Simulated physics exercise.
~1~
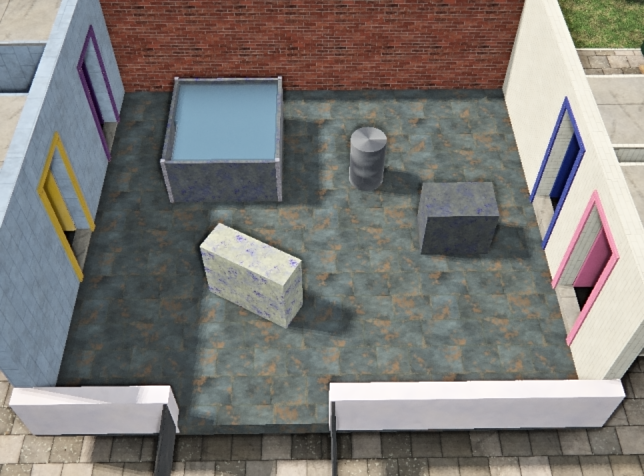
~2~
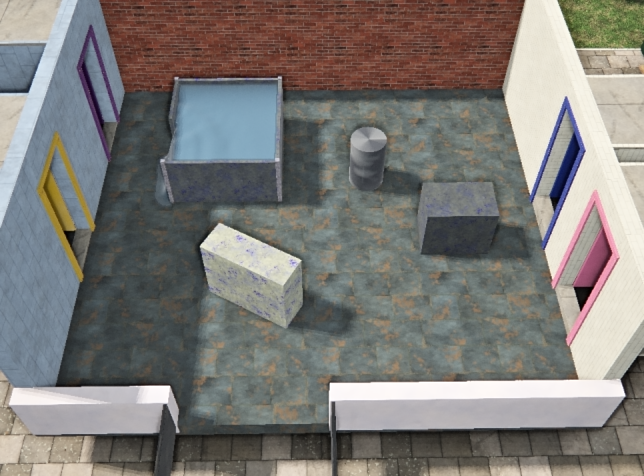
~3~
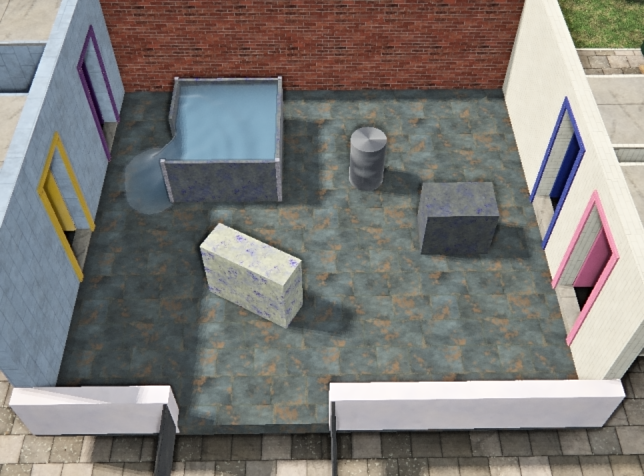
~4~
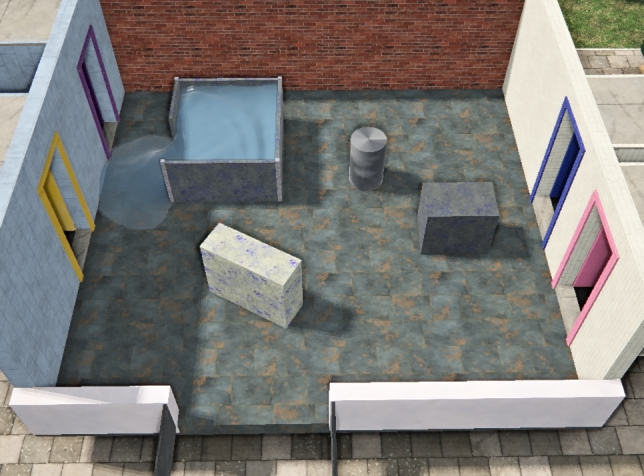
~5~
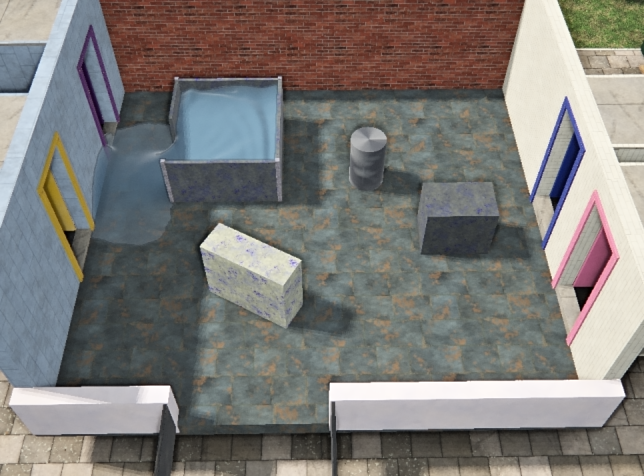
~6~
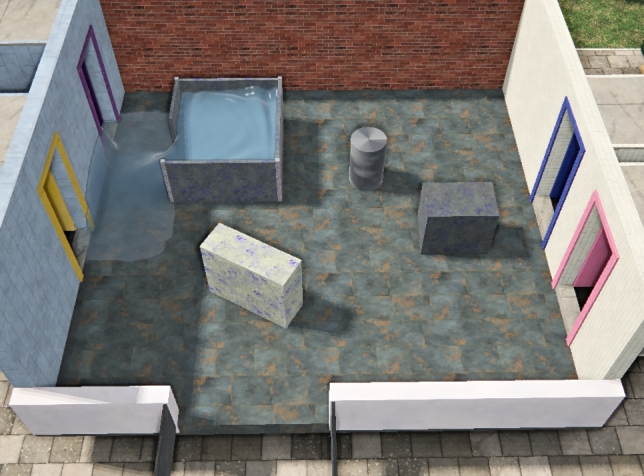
An enclosed yard with a dark mottled floor, seen from an upper window, has a red brick back wall, a bluish left wall with yellow-edged and purple-edged doorways, and a cream right wall with blue and pink ones. A grey tank of water stands back left, near a pale speckled block, a grey cylinder and a dark box. Water bursts from the tank's left side, spreading across the floor to the left wall and toward the viewer, while the blocks stay still.
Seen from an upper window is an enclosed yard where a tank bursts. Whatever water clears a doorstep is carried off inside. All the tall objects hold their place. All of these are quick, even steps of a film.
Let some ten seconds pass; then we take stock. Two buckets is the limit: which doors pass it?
In the end the purple door will pass more than two buckets; the pink door will pass two buckets at most; the yellow door will pass more than two buckets; the blue door will pass two buckets at most.
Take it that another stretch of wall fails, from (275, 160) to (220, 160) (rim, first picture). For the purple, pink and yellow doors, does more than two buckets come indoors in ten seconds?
Result per door - purple: Within bounds; pink: Beyond the limit; yellow: Within bounds.
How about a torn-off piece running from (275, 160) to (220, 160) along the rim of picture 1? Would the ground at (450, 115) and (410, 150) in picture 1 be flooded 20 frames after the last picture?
Note: Point one unreached; point two unreached.
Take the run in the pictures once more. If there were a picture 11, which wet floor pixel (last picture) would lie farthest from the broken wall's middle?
The front's farthest point is close to (59, 376).
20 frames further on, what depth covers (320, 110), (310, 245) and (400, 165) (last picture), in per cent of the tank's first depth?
Taking the places in turn, I get roughly 6, 0 and 0 percent.
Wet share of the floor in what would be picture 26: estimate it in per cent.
That's roughly 40 per cent.
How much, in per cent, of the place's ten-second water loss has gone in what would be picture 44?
Working it through, I arrive at 75 per cent.
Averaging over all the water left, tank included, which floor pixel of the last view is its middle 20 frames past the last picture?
Centre point: Around (191, 200).
A moment on, water covers 15 % of the floor; the purple door over two buckets in, the pink door not reached, the yellow door under two buckets in, the blue door not reached.
Next, water covers 25 % of the floor; the purple door far over two buckets in, the pink door not reached, the yellow door over two buckets in, the blue door not reached.
Then, water covers 40 % of the floor; the purple door far over two buckets in, the pink door not reached, the yellow door far over two buckets in, the blue door not reached.
Later, water covers 70 % of the floor; the purple door far over two buckets in, the pink door wet at the sill, nothing in, the yellow door far over two buckets in, the blue door not reached.
In the end, water covers 85 % of the floor; the purple door far over two buckets in, the pink door wet at the sill, nothing in, the yellow door far over two buckets in, the blue door wet at the sill, nothing in.
